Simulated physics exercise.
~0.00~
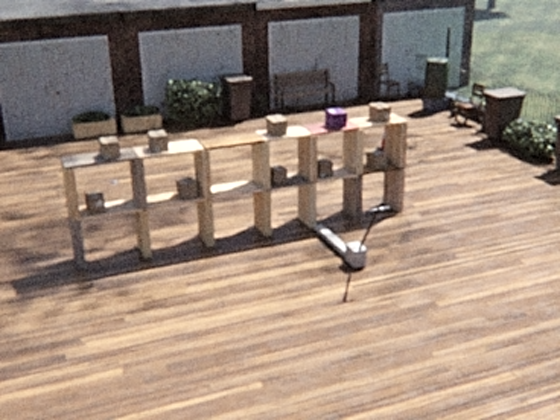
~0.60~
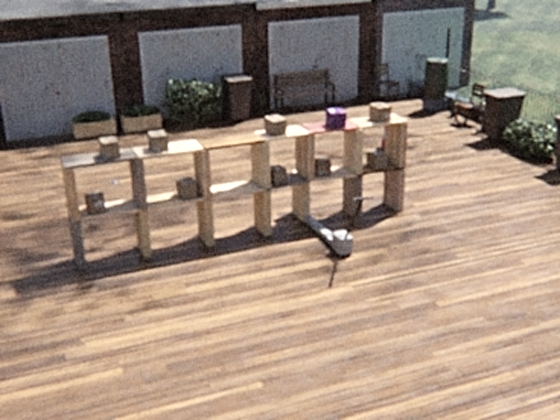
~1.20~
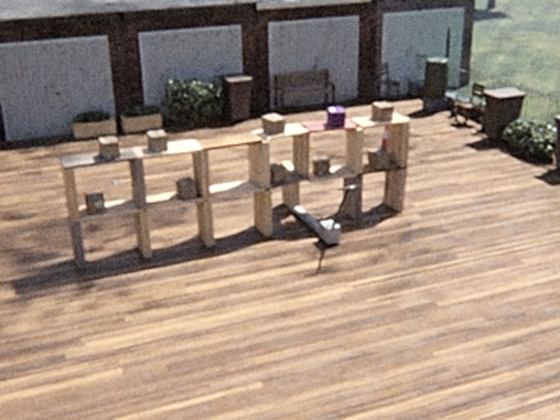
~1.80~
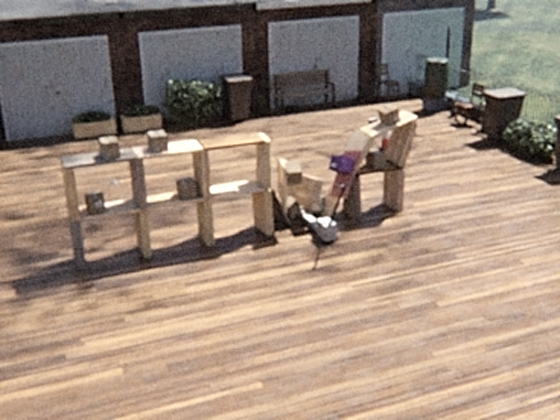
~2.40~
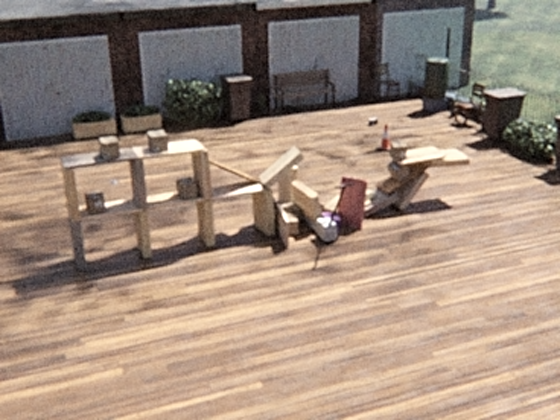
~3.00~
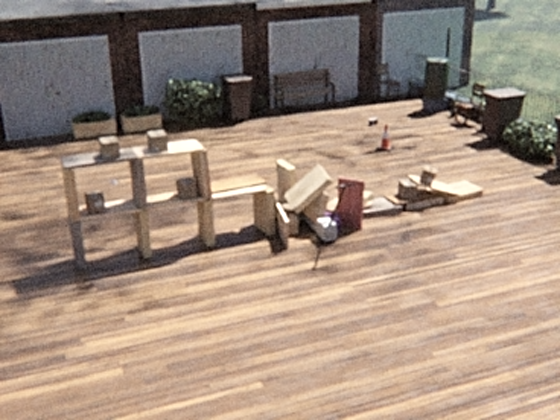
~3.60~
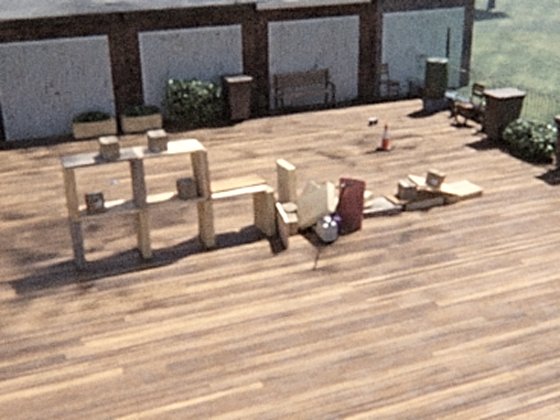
Sunlit wooden deck with low jack sliding into a two-tier board shelf, the right half collapsing, the left half left standing.
